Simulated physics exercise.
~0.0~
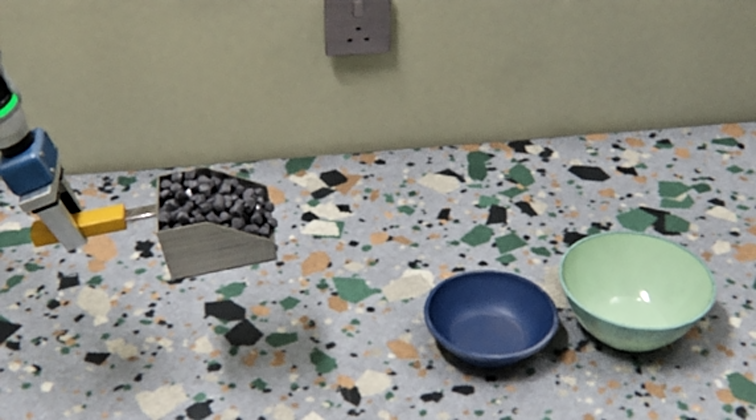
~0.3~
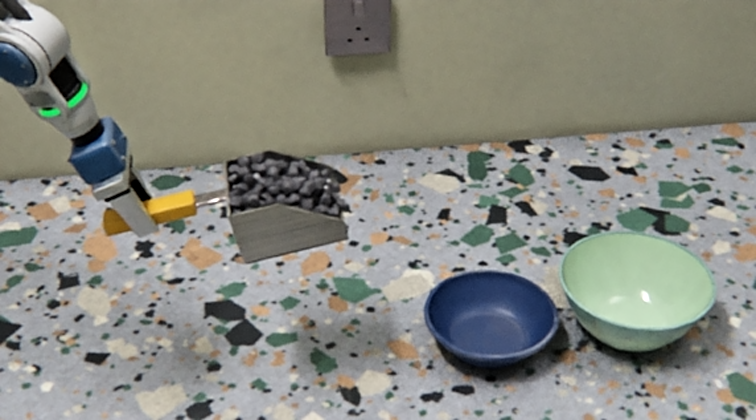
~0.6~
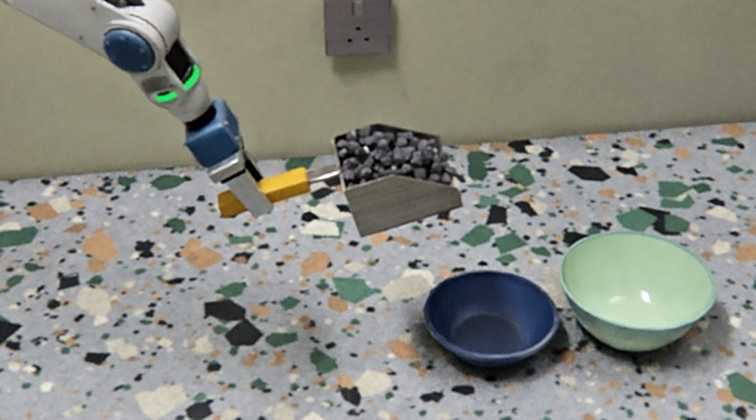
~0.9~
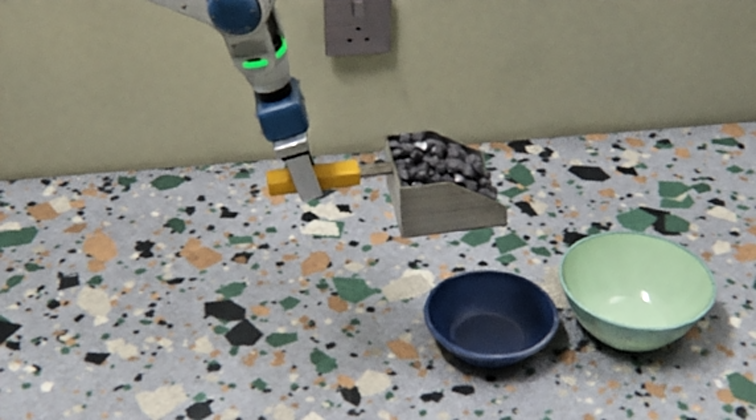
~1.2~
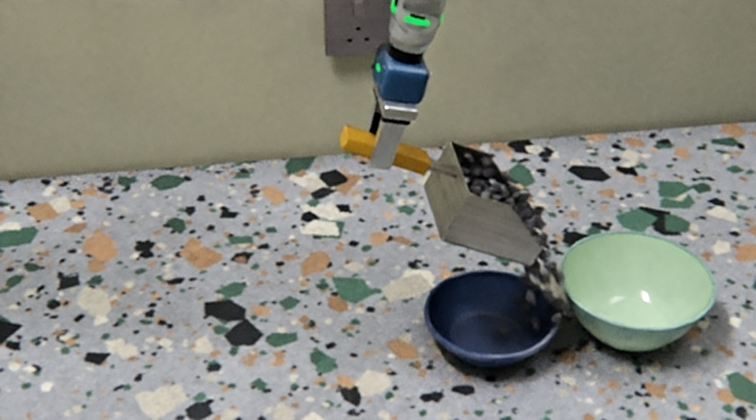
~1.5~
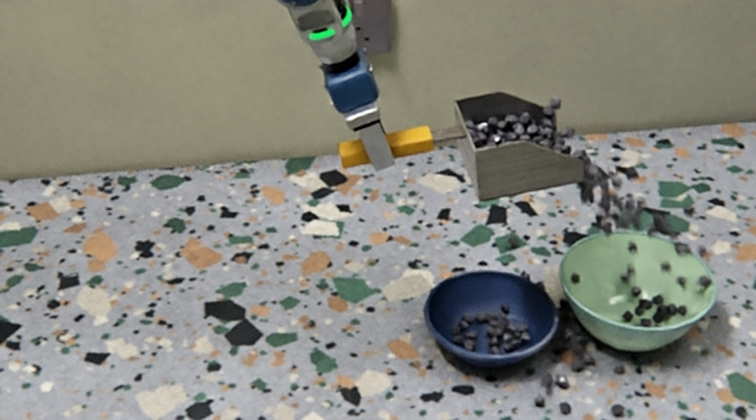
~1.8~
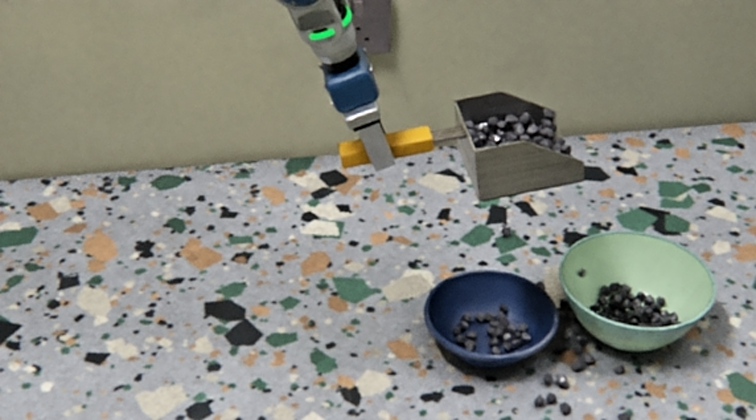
Robot arm carrying a scoop of dark pebbles rightward, tipping some into blue and green bowls, spilling a few between, then levelling.
